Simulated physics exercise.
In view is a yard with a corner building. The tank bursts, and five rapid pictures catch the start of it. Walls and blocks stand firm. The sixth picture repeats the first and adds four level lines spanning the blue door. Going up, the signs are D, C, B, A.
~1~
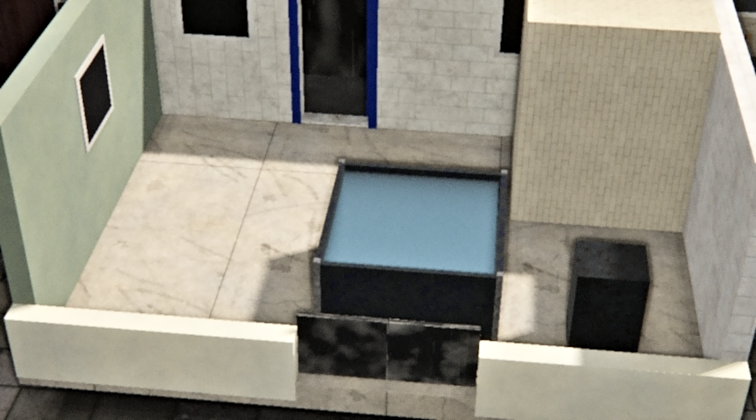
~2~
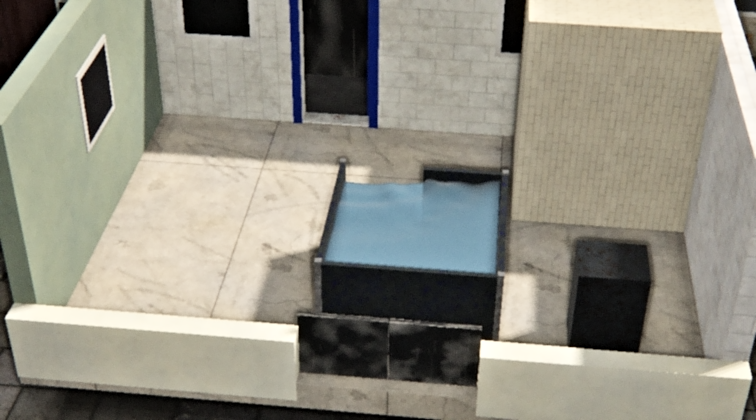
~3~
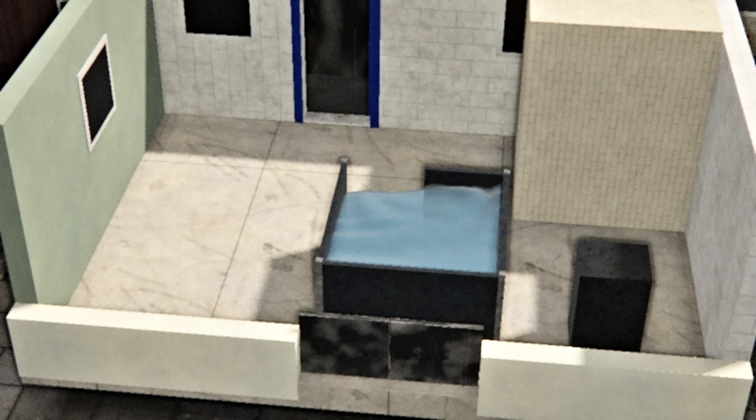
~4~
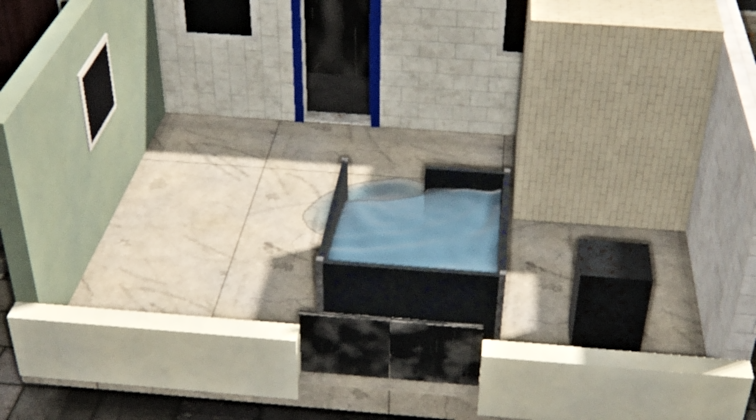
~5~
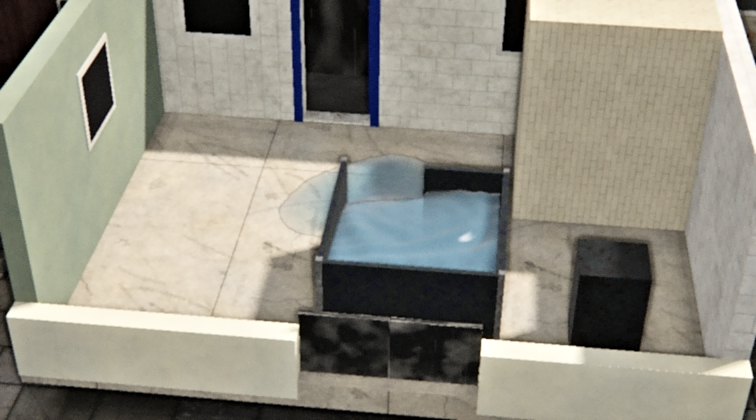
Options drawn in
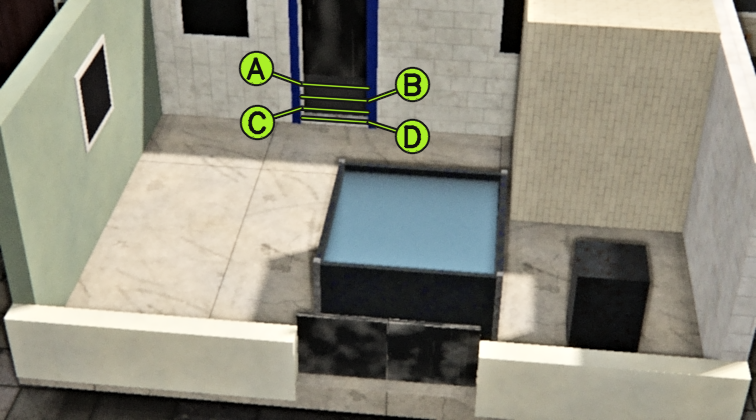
The clip opens on a walled yard with a blue-framed doorway, a corner building and a dark tank of still blue water. Part of the tank's back side opens and the water surface sinks and ripples, then a thin, clear sheet spreads over the pale paving behind and left of the tank.
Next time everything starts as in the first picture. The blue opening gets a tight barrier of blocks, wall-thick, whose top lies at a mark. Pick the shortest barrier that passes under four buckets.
I would pick height B.
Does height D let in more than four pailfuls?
Yes, it does.
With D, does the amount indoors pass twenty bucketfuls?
Yes, it does.
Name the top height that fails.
C.
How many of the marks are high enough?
Two of the four.
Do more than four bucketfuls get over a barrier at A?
No, not at all.
On the marked copy, A at (334, 86); B at (334, 98); C at (334, 110); D at (335, 119); from the bottom up D, C, B, A.
With A, nothing gets over.
With B, a splash gets over, under a bucket.
With C, about 11 bucketfuls get in.
With D, dozens of bucketfuls pour in.
